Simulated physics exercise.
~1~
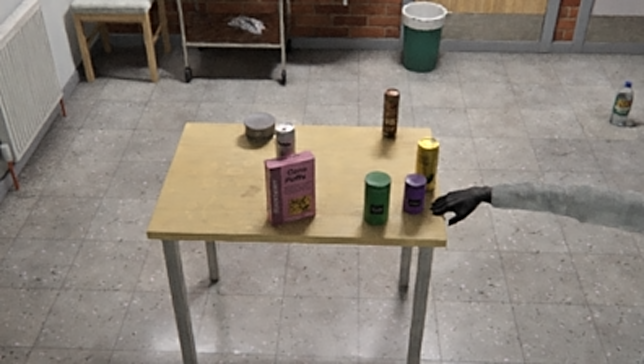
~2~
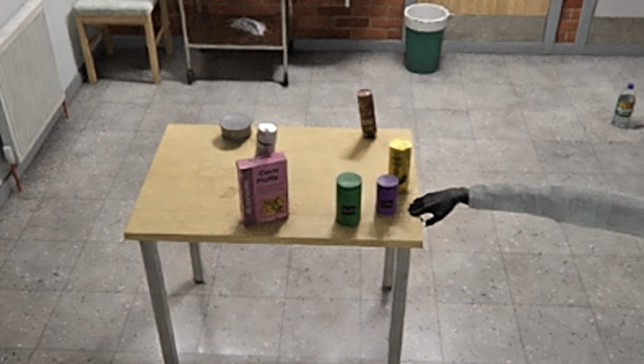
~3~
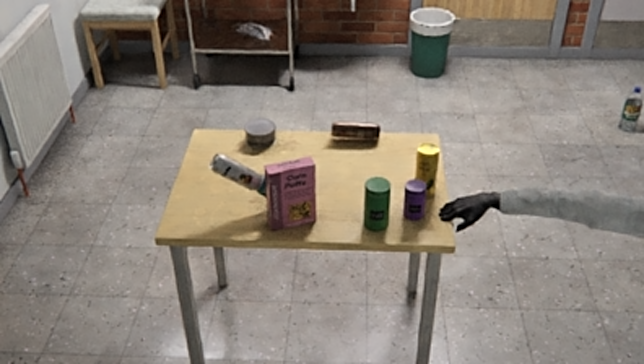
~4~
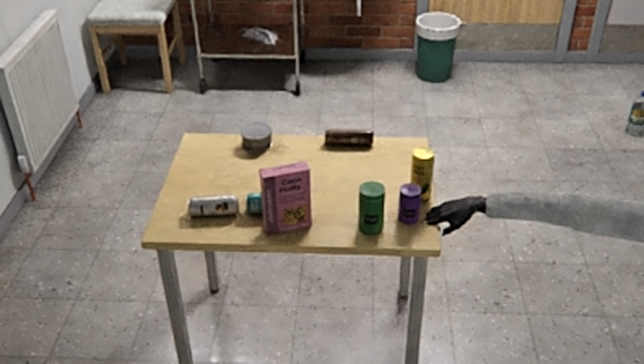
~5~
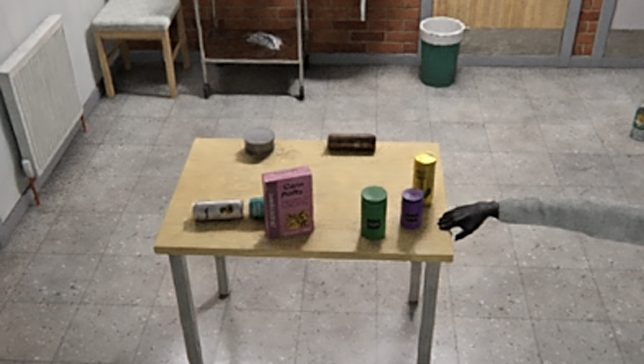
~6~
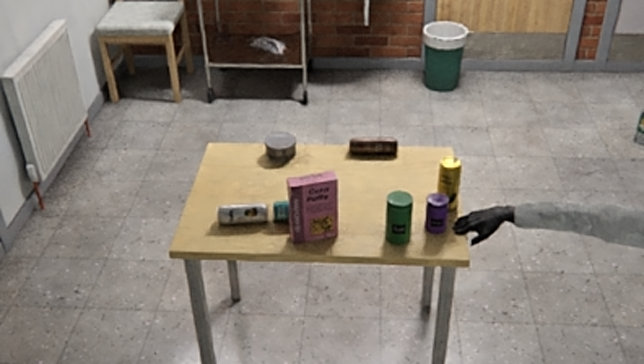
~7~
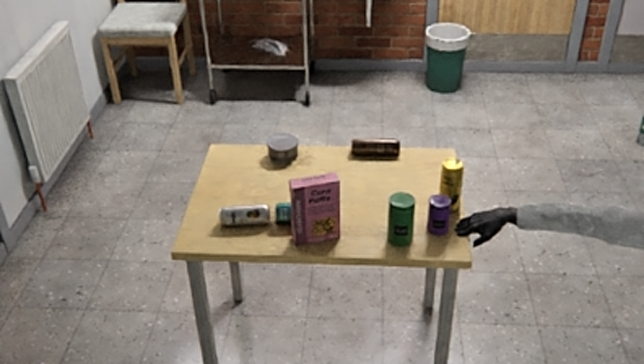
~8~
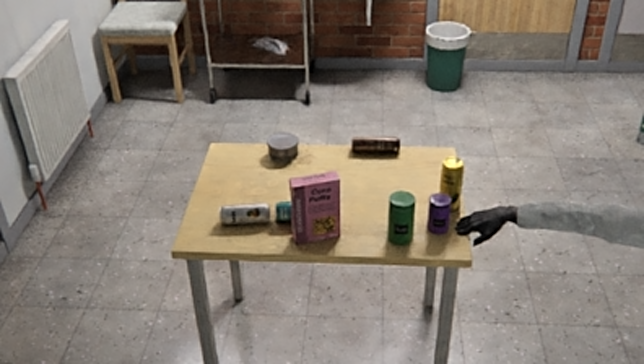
Table shifting beside a gloved hand, with brown, white and turquoise cans toppling onto their sides while the pink packet stays upright.
